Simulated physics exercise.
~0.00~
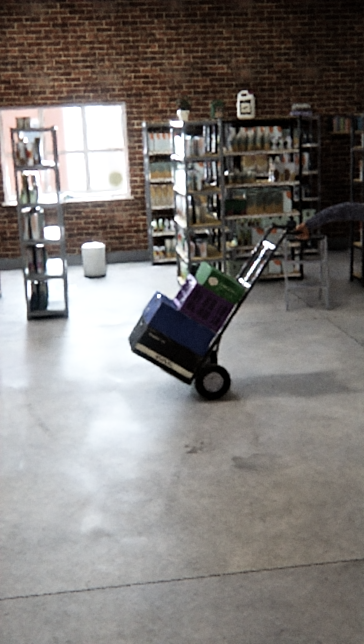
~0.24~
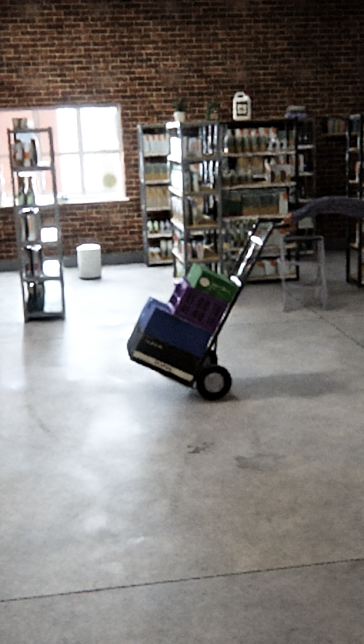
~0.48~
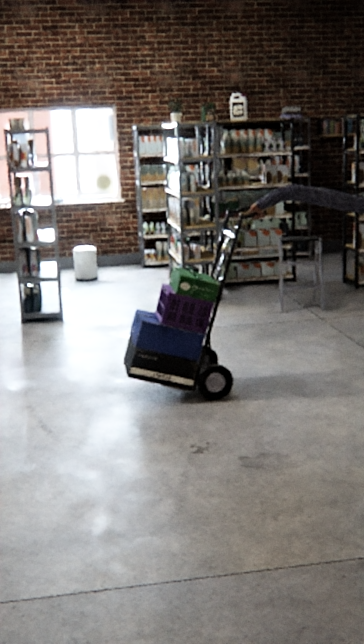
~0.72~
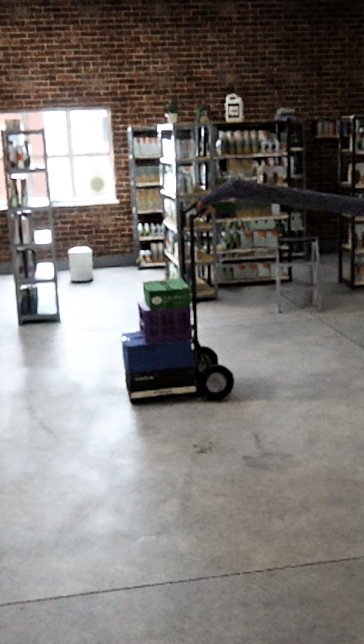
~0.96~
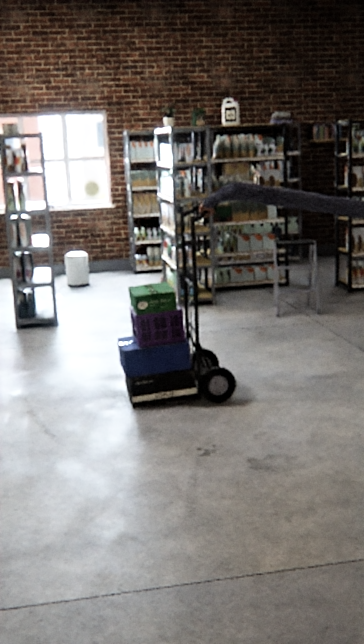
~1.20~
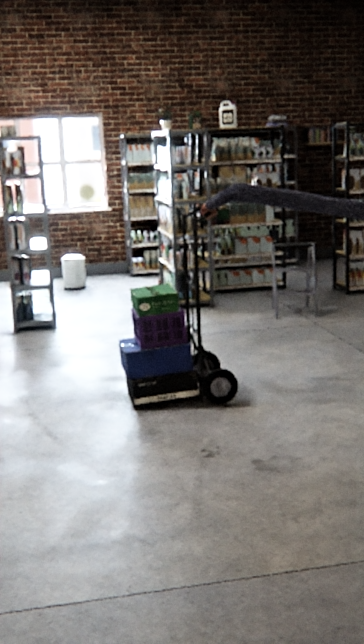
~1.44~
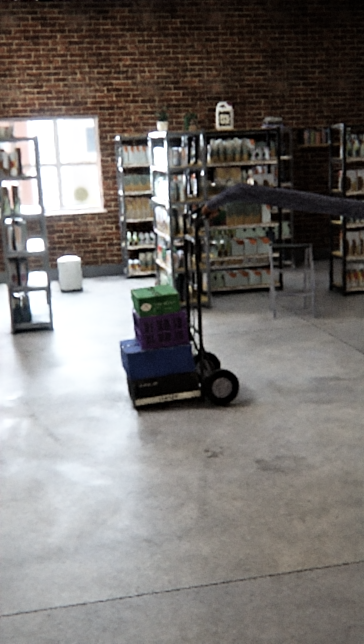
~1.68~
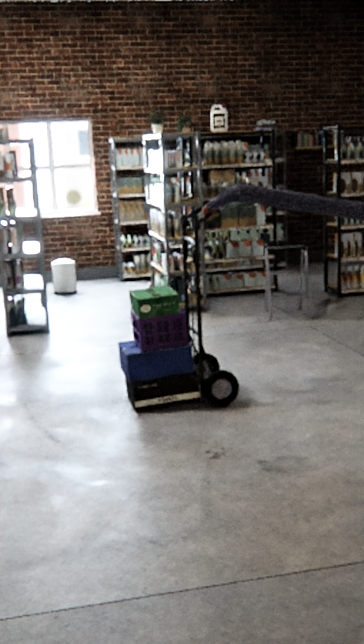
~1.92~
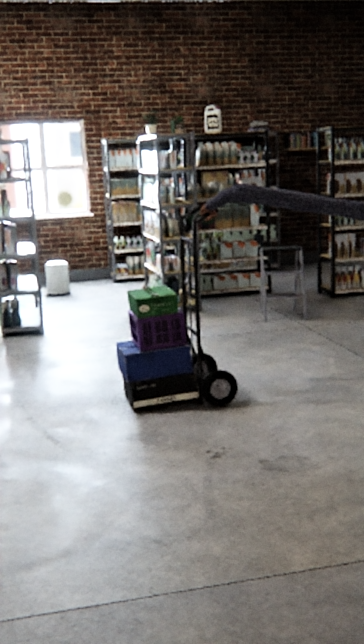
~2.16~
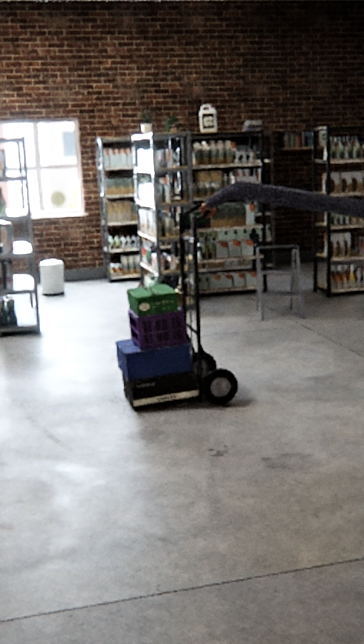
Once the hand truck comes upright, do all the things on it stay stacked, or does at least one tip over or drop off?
They all stay stacked. Nothing tips over or drops from the hand truck, though the upper things sit slightly to the left.
The footage shows a dark-sleeved arm tipping a tilted two-wheeled hand truck upright on a concrete floor, its black box, blue box, purple crate and green parcel swinging up with it. The stack shifts slightly left, then stays standing as the view drifts sideways.
